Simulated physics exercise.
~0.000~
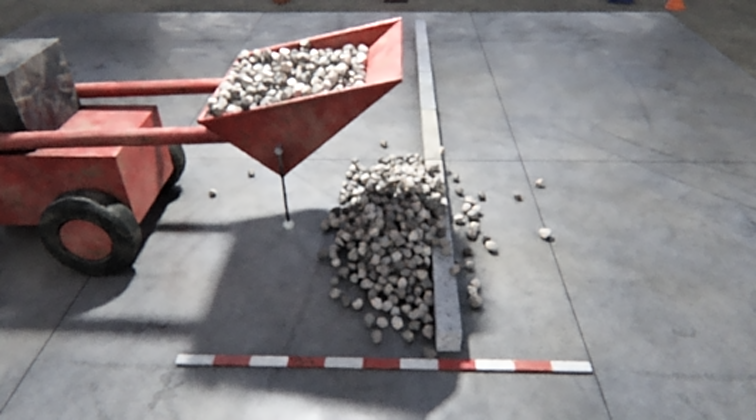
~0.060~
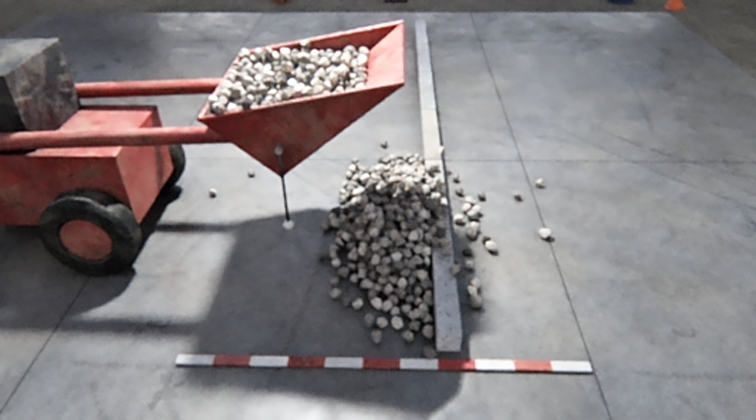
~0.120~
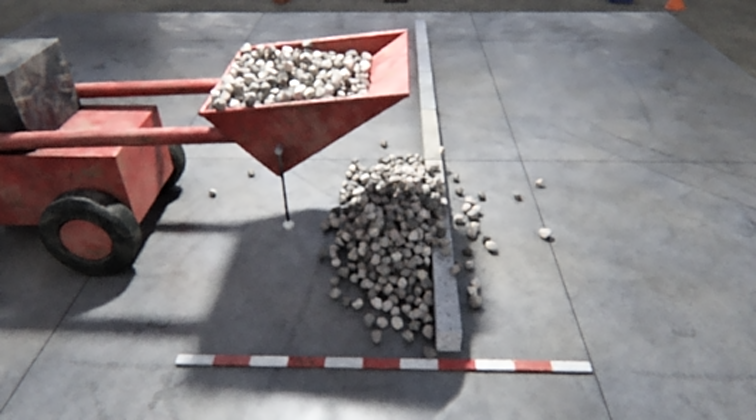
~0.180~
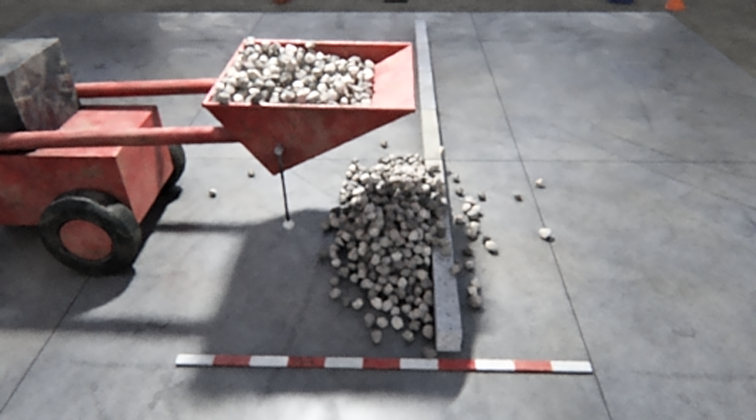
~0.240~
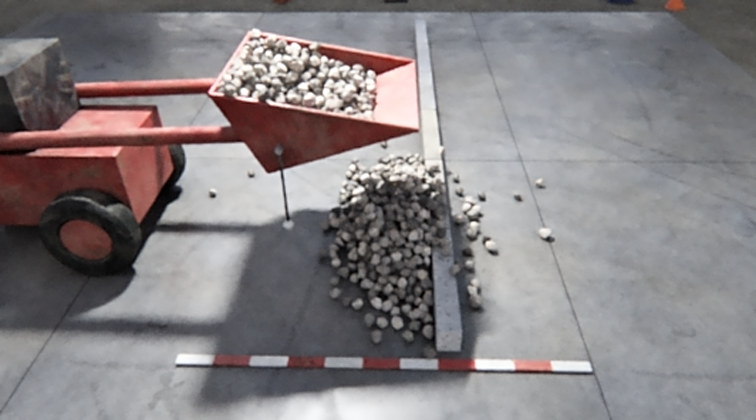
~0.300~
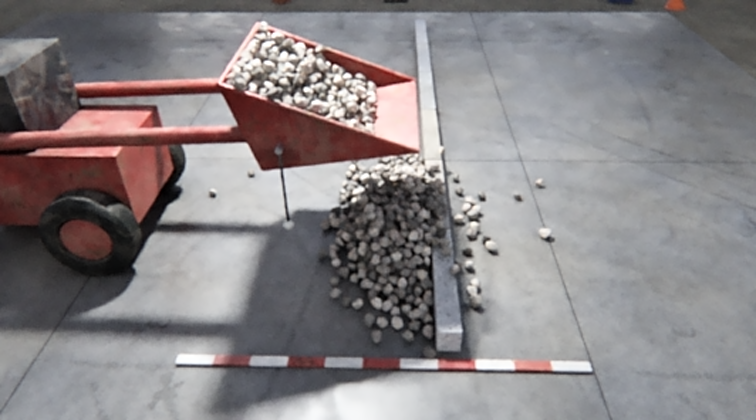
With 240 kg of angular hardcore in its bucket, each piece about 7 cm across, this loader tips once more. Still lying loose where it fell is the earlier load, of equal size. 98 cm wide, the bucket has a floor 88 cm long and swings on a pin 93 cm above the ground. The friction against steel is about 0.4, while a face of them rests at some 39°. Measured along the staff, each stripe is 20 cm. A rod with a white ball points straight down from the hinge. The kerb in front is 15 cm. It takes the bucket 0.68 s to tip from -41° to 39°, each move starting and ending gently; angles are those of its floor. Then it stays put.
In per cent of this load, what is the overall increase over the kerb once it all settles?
20 out of 100, about.
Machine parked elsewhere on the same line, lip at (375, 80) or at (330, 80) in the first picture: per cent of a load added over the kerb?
Case one about 5 %, case two about 0 %.
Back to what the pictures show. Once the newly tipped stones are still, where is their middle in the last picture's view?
(410, 207).
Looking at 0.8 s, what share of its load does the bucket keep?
Roughly 95 parts in a hundred of the load.
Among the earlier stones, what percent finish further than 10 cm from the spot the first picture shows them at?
I'd put it at about 0 per cent.
After 0.5 s the floor is at 27°; in per cent of one load, 100 in the bucket, 97 on this side of the kerb, 4 over the kerb; the foremost stones are at (502, 215).
After 0.8 s the floor is at 39°; in per cent of one load, 95 in the bucket, 102 on this side of the kerb, 4 over the kerb; the foremost stones are at (502, 215).
After 1.1 s the floor is at 39°; in per cent of one load, 44 in the bucket, 148 on this side of the kerb, 8 over the kerb; the foremost stones are at (511, 223).
After 3.6 s the floor is at 39°; in per cent of one load, 21 in the bucket, 156 on this side of the kerb, 24 over the kerb; the foremost stones are at (584, 246). Net gain over the kerb, 20.
